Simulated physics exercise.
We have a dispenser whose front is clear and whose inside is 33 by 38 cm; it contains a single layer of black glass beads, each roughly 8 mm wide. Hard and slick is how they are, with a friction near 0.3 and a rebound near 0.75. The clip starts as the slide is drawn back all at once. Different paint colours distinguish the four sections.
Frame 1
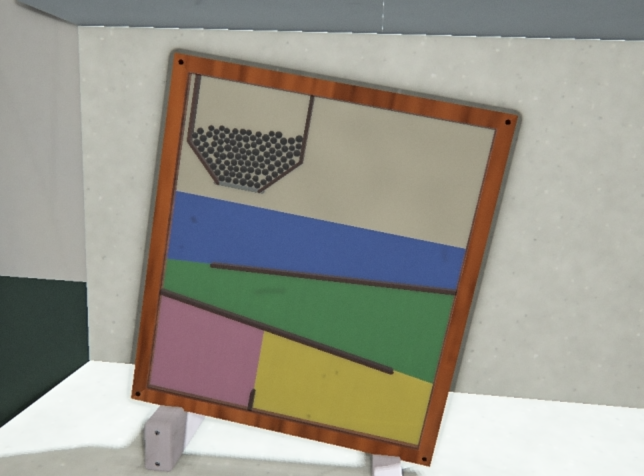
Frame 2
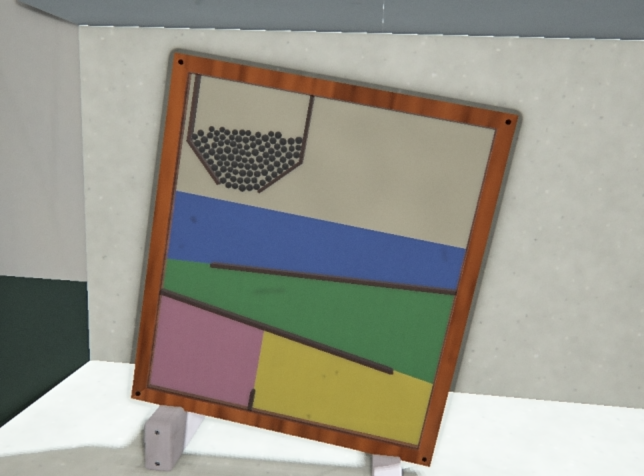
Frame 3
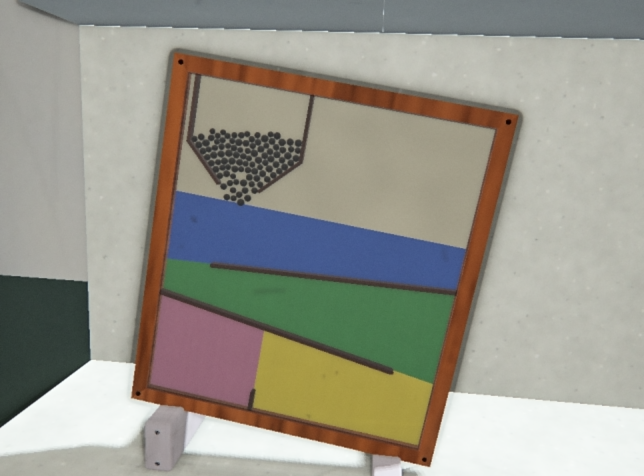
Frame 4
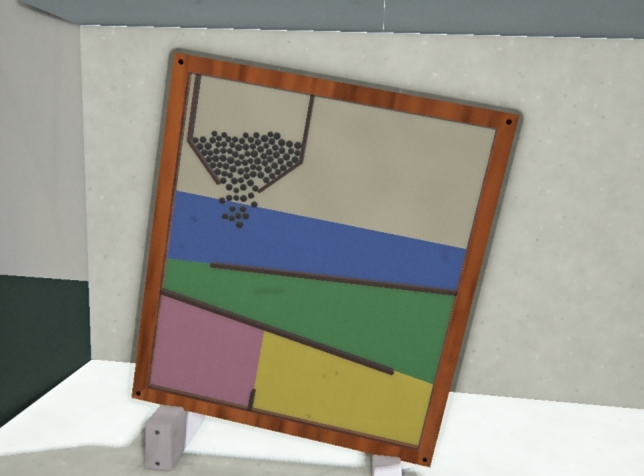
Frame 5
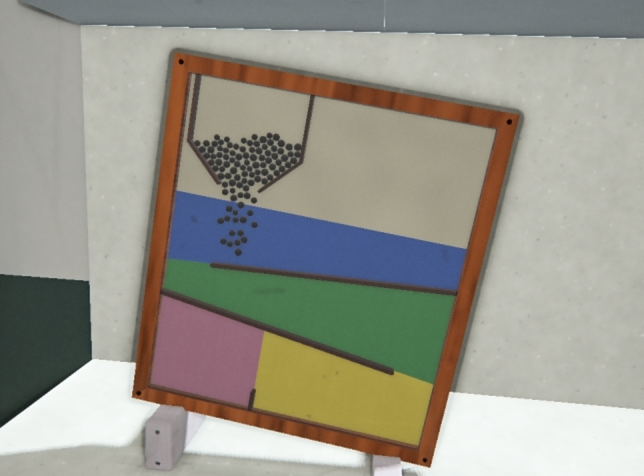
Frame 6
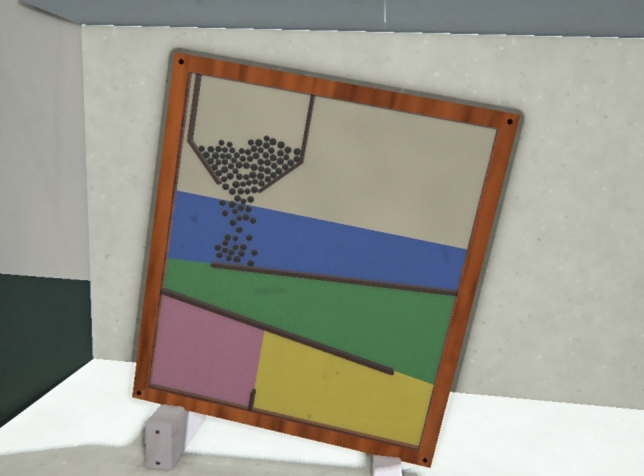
Against a pale grey wall, seen from the front by a still camera, a wood-framed panel stands tilted clockwise on small grey supports. Behind its clear front, small black beads fill a funnel at upper left, above blue, green, pink and yellow sections crossed by thin dark sloping bars. The funnel's bottom opens and beads drop in a loose, widening stream through the blue section, the lowest reaching the upper bar's left end.
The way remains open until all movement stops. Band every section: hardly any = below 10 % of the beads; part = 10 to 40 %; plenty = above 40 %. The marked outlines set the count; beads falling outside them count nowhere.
Pink = hardly any; blue = plenty; green = hardly any; yellow = plenty.
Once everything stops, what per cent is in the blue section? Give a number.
Something close to 50 in a hundred ends up there.
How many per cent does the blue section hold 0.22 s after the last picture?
The share there is some 65 per cent.
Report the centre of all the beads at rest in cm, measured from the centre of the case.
About 6 cm right and 9 cm below.
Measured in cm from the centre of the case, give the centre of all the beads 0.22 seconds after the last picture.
About 8 cm left and 2 cm above.
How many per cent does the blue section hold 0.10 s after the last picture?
The share there is around 50 percent.
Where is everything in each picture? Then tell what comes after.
The first picture shows tilted 8° clockwise; about 100 beads; beads centred (249, 153); pink (206, 352), blue (301, 245), green (325, 311), yellow (337, 390); slide (216, 182) to (263, 192).
The second picture shows beads centred (248, 154); 2 out, bottom bead (242, 188).
The third picture shows beads centred (243, 156); 9 out, bottom bead (241, 202).
The fourth picture shows beads centred (245, 163); 15 out, bottom bead (239, 225).
The fifth picture shows beads centred (245, 174); 24 out, bottom bead (238, 252).
The sixth picture shows beads centred (243, 184); 34 out, bottom bead (251, 263); wall ends (213, 265), (392, 372), (253, 392), (199, 72) to (219, 183), (260, 191) to (314, 93).
Then, 0.10 s after the last picture, the beads' middle is 8 cm left of and 6 cm above the centre; blue 50 %, green 5 %.
Then, 0.22 s after the last picture, the beads' middle is 8 cm left of and 2 cm above the centre; blue 65 %, green 20 %.
Then, 0.45 s after the last picture, the beads' middle is 4 cm left of and 2 cm below the centre; blue 50 %, green 50 %.
At rest 2.0 s after the last picture, pink 0 %, blue 50 %, green 0 %, yellow 50 %.
